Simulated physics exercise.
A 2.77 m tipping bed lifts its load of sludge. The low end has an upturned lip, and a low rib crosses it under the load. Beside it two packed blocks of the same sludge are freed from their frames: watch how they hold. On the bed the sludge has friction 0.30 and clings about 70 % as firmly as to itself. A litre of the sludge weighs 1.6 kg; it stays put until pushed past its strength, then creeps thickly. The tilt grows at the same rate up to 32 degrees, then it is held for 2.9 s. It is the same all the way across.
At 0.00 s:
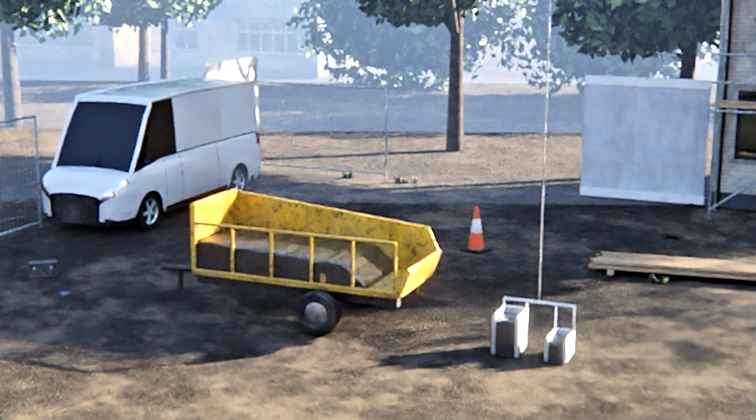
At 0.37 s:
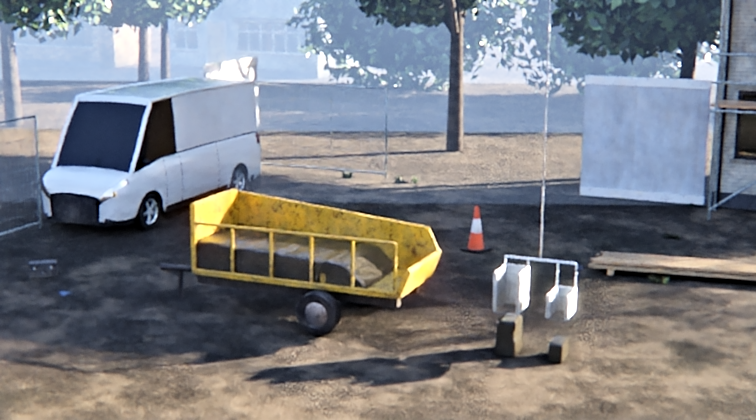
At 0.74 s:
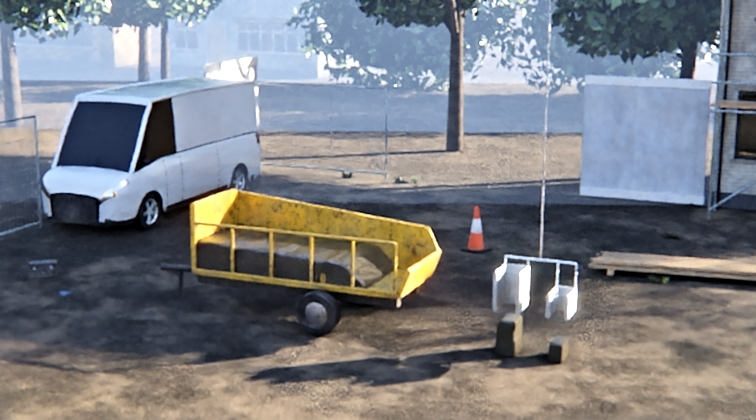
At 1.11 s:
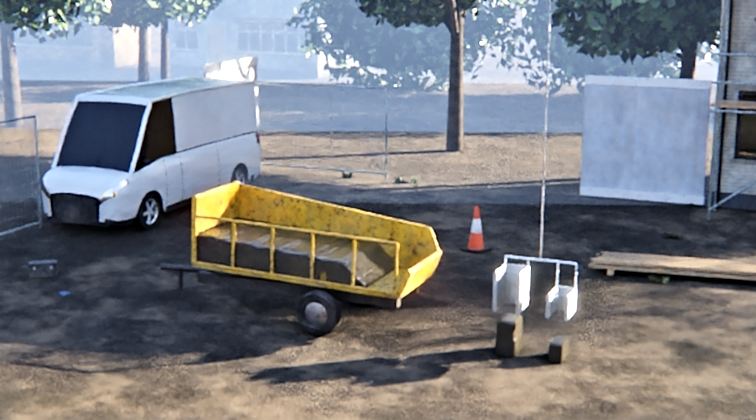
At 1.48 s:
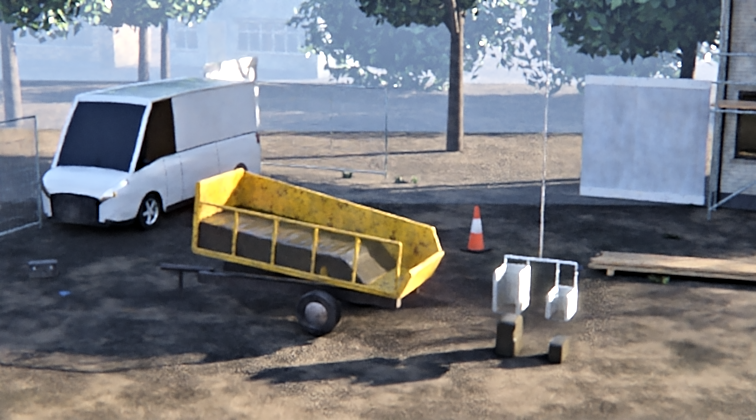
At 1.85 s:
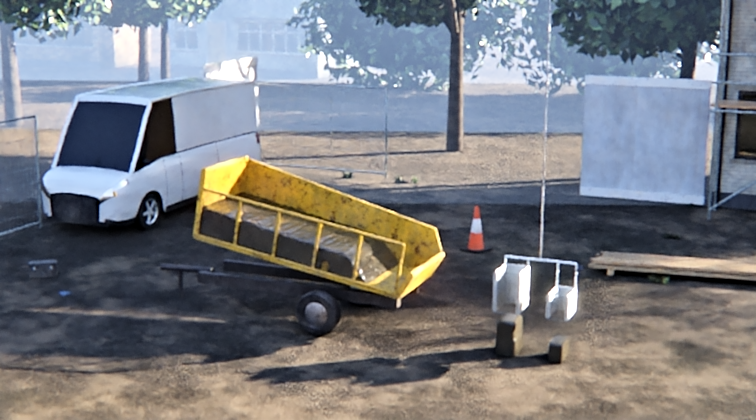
A yellow trailer bed holding a dark load stands in a sunlit dirt yard, seen side-on from slightly above. A white van is parked behind it at left, with an orange-and-white cone, planks and two white moulds on a thin line at right. The moulds rise slightly, baring two dark blocks, then hang still while the bed's left end tilts steadily upward, the load barely shifting within it.
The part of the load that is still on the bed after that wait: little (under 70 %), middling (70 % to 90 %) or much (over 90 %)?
The band is much (over 90 %).
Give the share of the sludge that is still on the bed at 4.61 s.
About 100 %.
After 2.67 s, the tilt is 18 degrees and 100 % is on the bed.
After 3.64 s, the tilt is 28 degrees and 100 % is on the bed.
After 4.61 s, the tilt is 32 degrees and 100 % is on the bed.
After 5.58 s, the tilt is 32 degrees and 100 % is on the bed.
After 7.02 s, the tilt is 32 degrees and 100 % is on the bed.
